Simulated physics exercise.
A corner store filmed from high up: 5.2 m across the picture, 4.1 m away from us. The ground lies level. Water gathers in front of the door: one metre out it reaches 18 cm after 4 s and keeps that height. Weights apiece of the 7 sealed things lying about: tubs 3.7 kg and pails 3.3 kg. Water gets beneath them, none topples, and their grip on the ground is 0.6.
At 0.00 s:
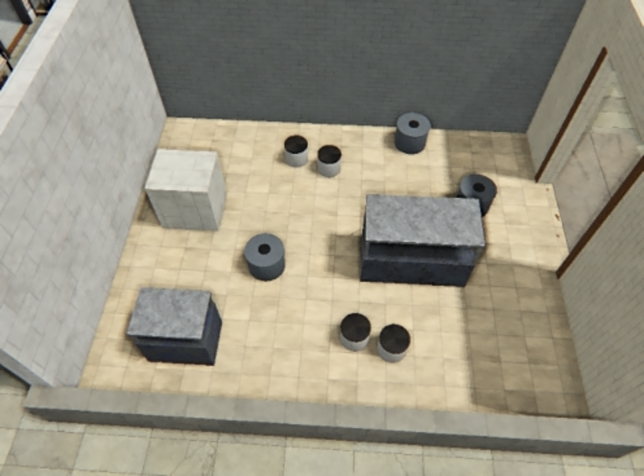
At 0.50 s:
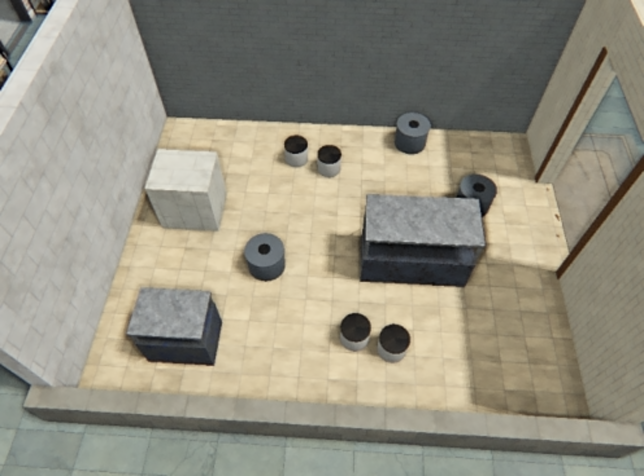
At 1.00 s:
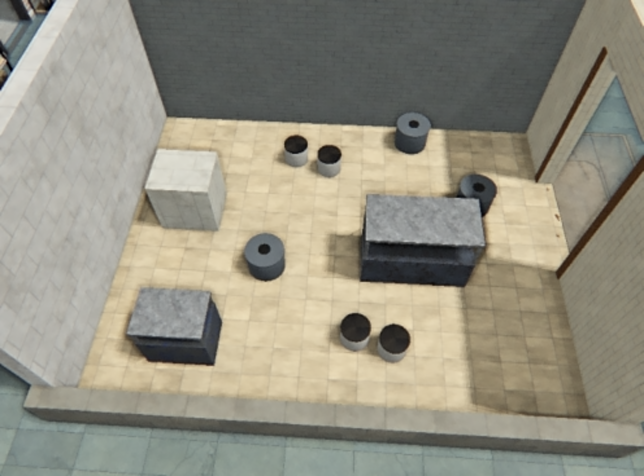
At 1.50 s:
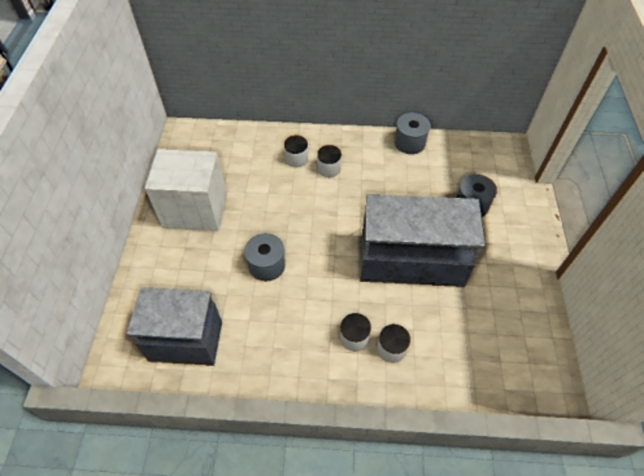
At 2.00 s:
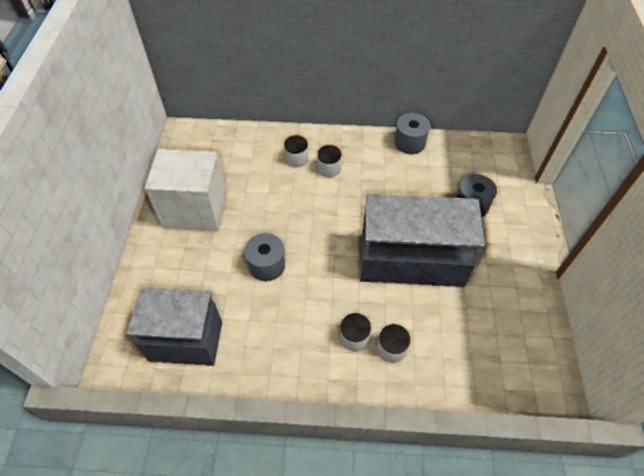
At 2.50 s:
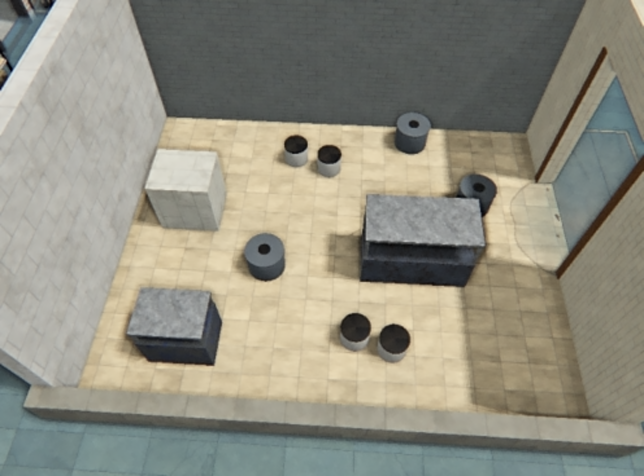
In a walled store seen from above, bluish water spread over the paving outside and then just began creeping in through the doorway on the right, while the tubs, pails and blocks inside stayed still.
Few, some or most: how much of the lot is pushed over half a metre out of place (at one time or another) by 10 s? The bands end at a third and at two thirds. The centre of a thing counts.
That comes to between one and two thirds.
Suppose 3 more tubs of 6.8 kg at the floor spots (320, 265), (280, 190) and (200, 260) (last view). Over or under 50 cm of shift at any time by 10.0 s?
In that order: Under, past it, less.
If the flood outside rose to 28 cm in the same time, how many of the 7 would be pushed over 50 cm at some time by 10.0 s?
Then 4.
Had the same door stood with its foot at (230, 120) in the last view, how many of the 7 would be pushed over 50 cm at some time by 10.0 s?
In that case 3 of them.
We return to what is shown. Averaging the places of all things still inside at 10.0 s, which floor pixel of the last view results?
Near (239, 221).
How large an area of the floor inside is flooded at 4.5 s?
Some 5.5 m2.
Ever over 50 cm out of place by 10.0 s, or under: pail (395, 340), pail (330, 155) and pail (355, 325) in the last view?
In that order: Short of it, over, short of it.
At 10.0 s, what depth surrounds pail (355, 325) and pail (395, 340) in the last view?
Roughly 2 and 3 cm.
After 3.5 s 0 of 7 are over 50 cm from their spots; 0 afloat.
After 4.5 s 1 of 7 are over 50 cm from their spots; 0 afloat.
After 7.0 s 3 of 7 are over 50 cm from their spots; 3 afloat.
After 10.0 s 4 of 7 are over 50 cm from their spots, and 4 have been at some point; 5 afloat.
